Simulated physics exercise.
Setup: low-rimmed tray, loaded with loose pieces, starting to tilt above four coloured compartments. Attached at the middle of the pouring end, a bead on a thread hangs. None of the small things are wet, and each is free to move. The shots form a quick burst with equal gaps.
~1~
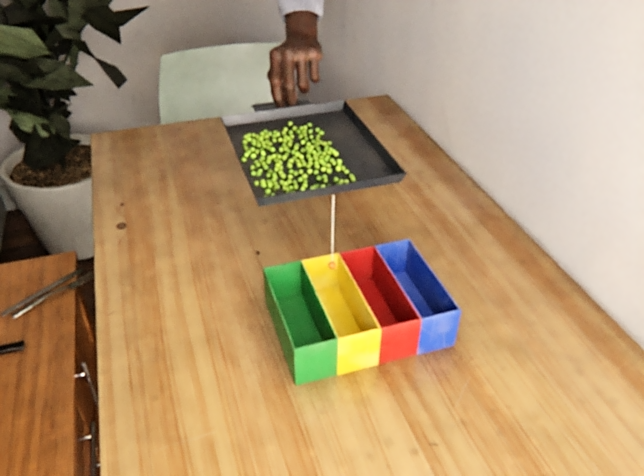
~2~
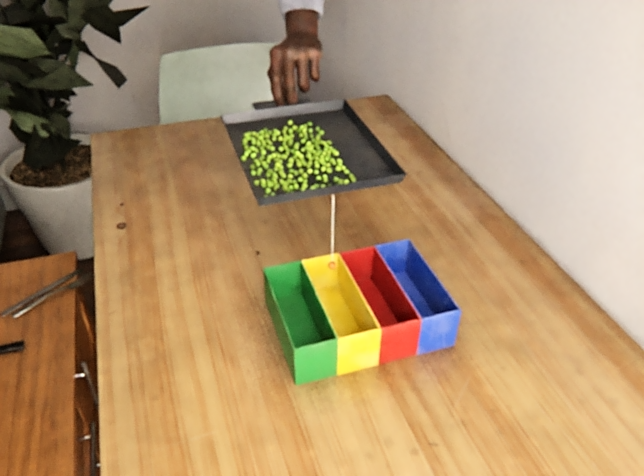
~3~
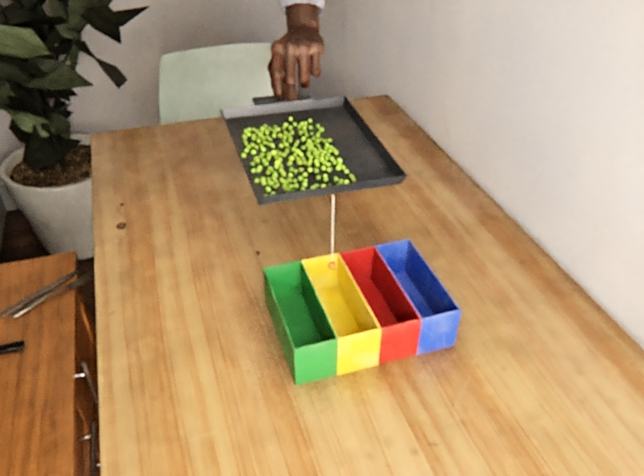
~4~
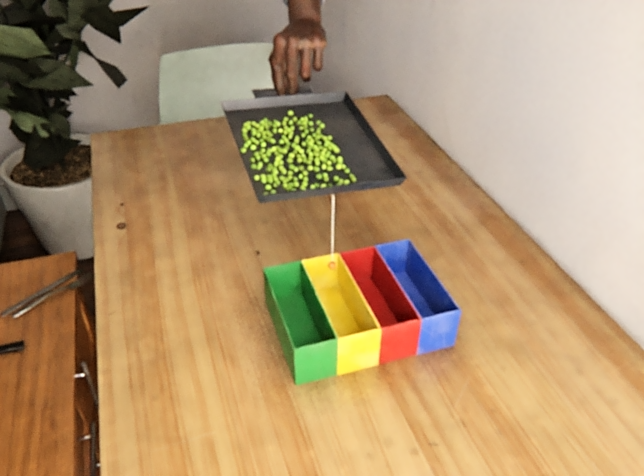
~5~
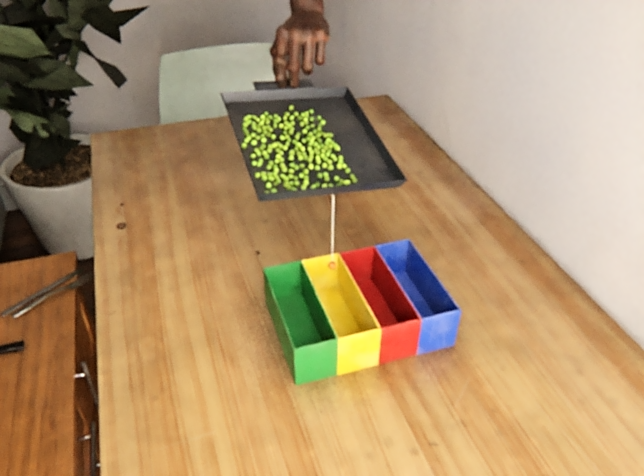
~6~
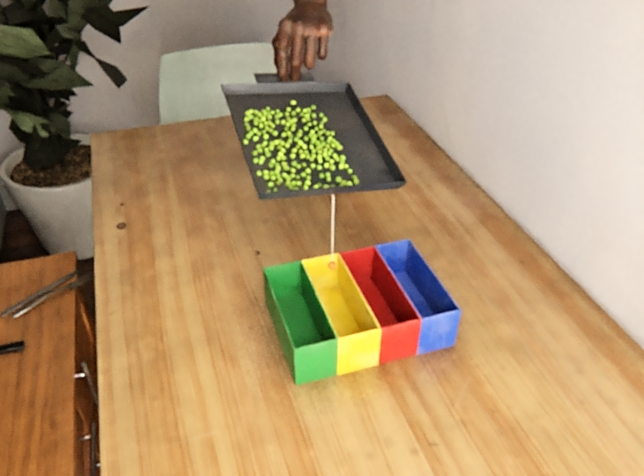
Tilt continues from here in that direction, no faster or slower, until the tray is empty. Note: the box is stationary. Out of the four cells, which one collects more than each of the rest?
The blue cell collects the most.
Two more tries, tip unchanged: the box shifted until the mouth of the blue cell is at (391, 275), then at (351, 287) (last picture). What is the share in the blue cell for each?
It comes to near 80 per cent the first time and near 10 per cent the second time.
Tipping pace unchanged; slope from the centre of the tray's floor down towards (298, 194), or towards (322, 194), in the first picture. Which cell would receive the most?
First: Green. Second: Green.
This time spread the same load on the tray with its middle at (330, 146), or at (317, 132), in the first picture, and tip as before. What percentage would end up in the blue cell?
Close to 80 and close to 70 per cent.
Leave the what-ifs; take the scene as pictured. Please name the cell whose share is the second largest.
Runner-up: The red one.
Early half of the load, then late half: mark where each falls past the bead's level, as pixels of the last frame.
The first part passes (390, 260); everything after passes (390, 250).
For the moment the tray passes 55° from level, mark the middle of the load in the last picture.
Somewhere near pixel (364, 184).
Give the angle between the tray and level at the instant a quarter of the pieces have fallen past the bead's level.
About 85° of tilt.
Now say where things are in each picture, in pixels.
In the first frame, corners of the pouring end near (259, 196) and (402, 172), level; middle of the load near (295, 158), dried peas; bead on its thread near (332, 265); green cell near (317, 359); yellow cell near (359, 348); red cell near (400, 338); blue cell near (439, 329).
In the second frame, corners of the pouring end near (259, 196) and (402, 173), level; middle of the load near (295, 158).
In the third frame, corners of the pouring end near (259, 195) and (402, 174), tipped barely, lowest at the right corner; middle of the load near (295, 155).
In the fourth frame, corners of the pouring end near (260, 193) and (402, 176), tipped a little, lowest at the right corner; middle of the load near (295, 152).
In the fifth frame, corners of the pouring end near (260, 192) and (402, 178), tipped a little, lowest at the right corner; middle of the load near (296, 149).
In the sixth frame, corners of the pouring end near (261, 191) and (402, 180), tipped a little, lowest at the right corner; middle of the load near (298, 147); green cell near (317, 359); yellow cell near (359, 348); red cell near (400, 338); blue cell near (439, 329).
Shortly afterwards, tray tipped steeply; all but a few on the tray; a little in the blue cell; only a few in the red cell; only a few falling or outside the box.
Next, tray tipped right over; a little on the tray; near half in the blue cell; near a third in the red cell; only a few in the yellow cell; a little falling or outside the box.
Some moments later, tray tipped past a quarter turn; near two thirds in the blue cell; near a third in the red cell; only a few in the yellow cell; only a few falling or outside the box.
In the end, tray tipped past a quarter turn; near two thirds in the blue cell; near a third in the red cell; only a few in the yellow cell; none at all in the green cell; only a few outside the box.
